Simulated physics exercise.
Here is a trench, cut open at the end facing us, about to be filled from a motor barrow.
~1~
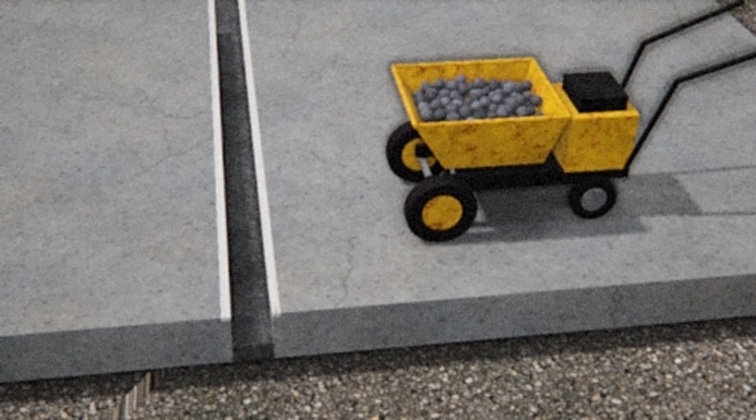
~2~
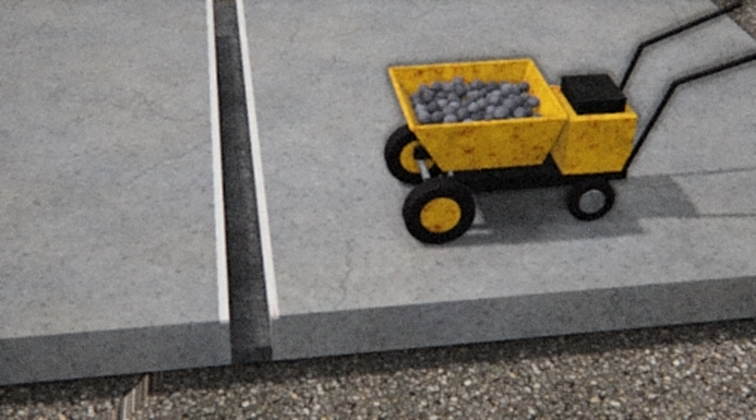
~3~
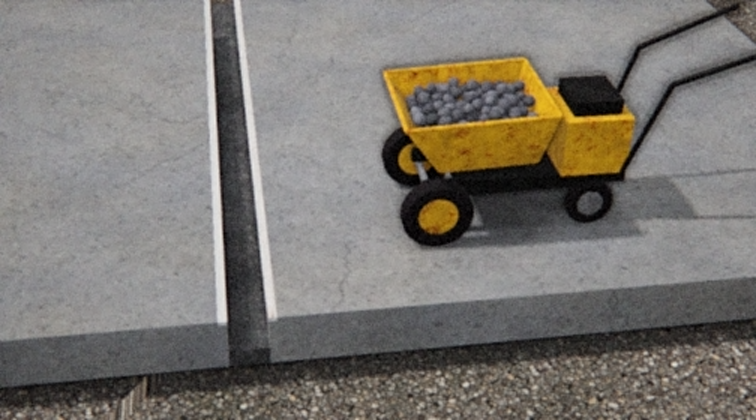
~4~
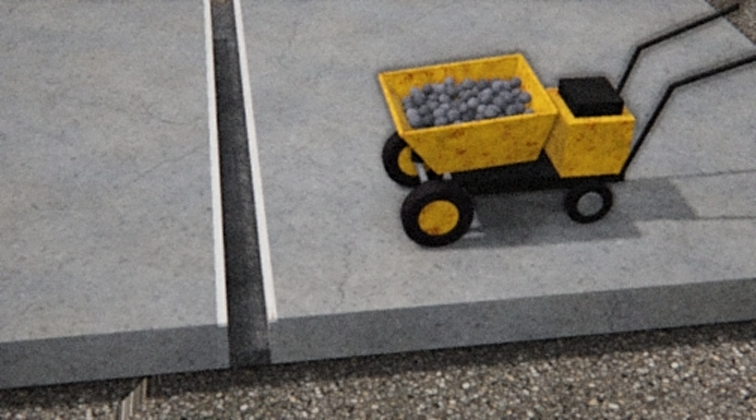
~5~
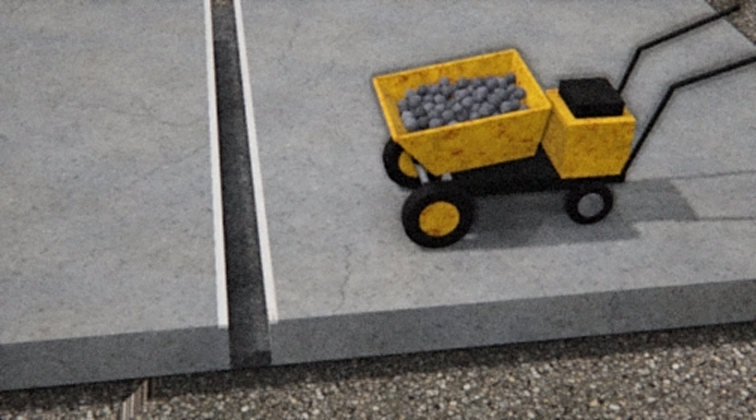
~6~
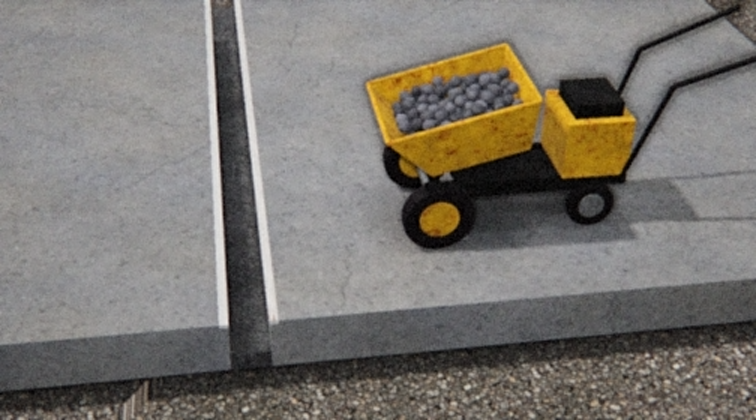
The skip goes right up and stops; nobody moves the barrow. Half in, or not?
Between the edges lies less than half of the load.
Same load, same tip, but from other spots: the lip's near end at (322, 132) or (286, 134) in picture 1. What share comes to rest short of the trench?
Near 0 % and 0 %.
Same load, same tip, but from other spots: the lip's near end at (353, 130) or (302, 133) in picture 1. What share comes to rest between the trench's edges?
Roughly 70 per cent, and 10 per cent.
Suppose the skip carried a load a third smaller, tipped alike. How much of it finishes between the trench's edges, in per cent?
It comes to 10 per cent or so.
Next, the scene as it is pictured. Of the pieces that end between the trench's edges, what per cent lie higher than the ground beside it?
About 0 per cent.
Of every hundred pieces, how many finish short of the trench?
It comes to 60 per cent or so.
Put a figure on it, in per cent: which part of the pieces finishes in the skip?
It comes to 25 per cent or so.
Soon, skip tipped steeply; all in the skip.
A while on, skip tipped steeply; nearly all in the skip; a stray few short of the trench; a stray few falling.
Towards the end, skip tipped right over; about half in the skip; about half short of the trench; a small part in or heaped over the trench.
Finally, skip tipped right over; about a quarter in the skip; about half short of the trench; about a quarter in or heaped over the trench; none beyond it.
